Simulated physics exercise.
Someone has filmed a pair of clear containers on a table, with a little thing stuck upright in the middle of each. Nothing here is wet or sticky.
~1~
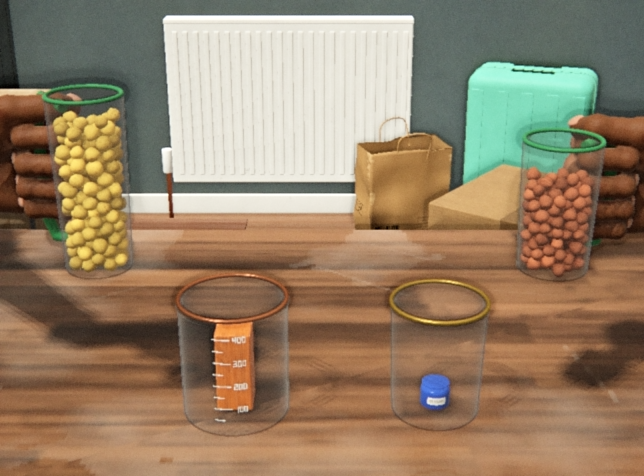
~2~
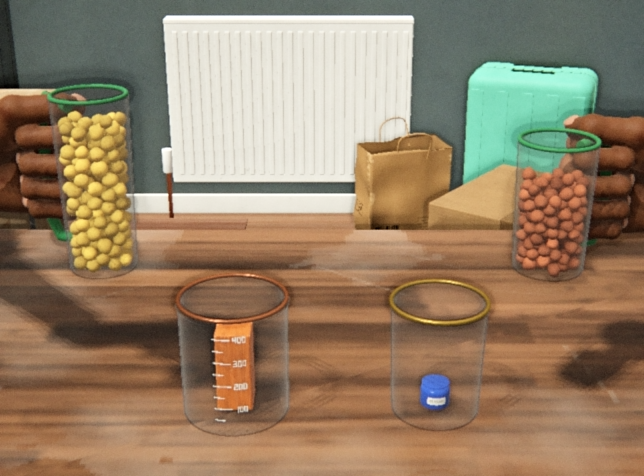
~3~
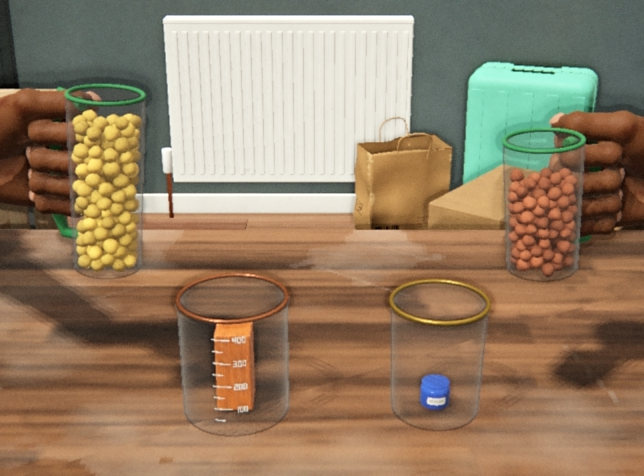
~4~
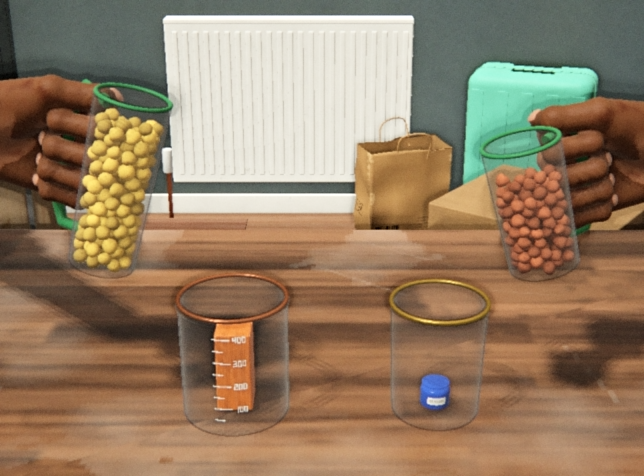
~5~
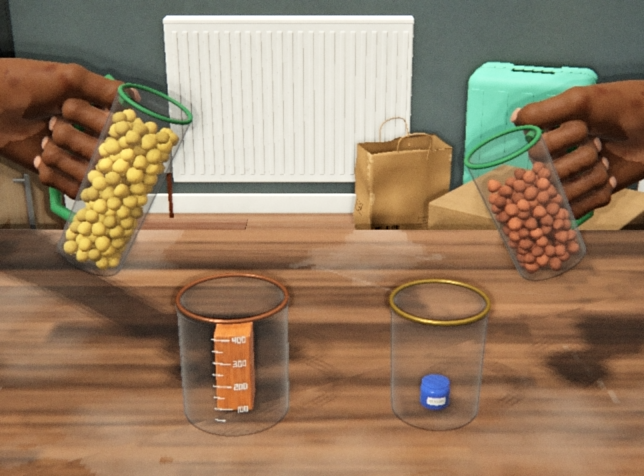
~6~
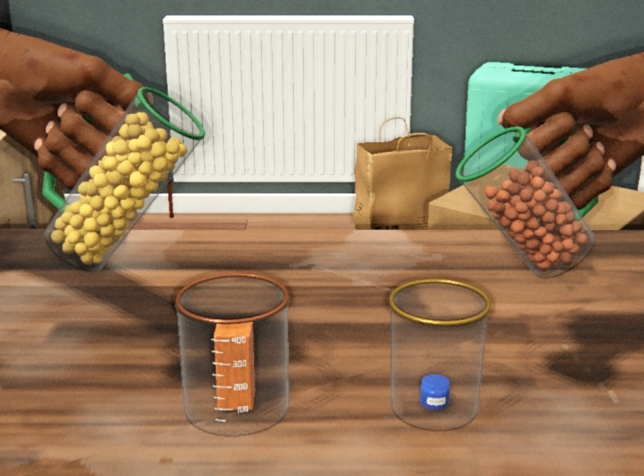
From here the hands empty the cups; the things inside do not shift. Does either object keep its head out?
The left one still sticks out; the right one gets buried.
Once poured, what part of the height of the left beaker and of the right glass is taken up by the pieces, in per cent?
Left about 60, right about 50.
Then, 0.32 s past the last view, left beaker empty, all of its cupful still in the cup; right glass empty, all of its cupful still in the cup.
Then, 0.72 s past the last view, left beaker empty, all of its cupful still in the cup; right glass empty, all of its cupful still in the cup.
Then, 1.15 s past the last view, left beaker nearly empty, about two thirds of its cupful still in the cup; right glass nearly empty, about two thirds of its cupful still in the cup.
Finally, left beaker two thirds full (surface near (234, 339)), one piece on the table; right glass half full (surface near (437, 352)), nothing beside it; the left thing is still showing; the right thing is covered.
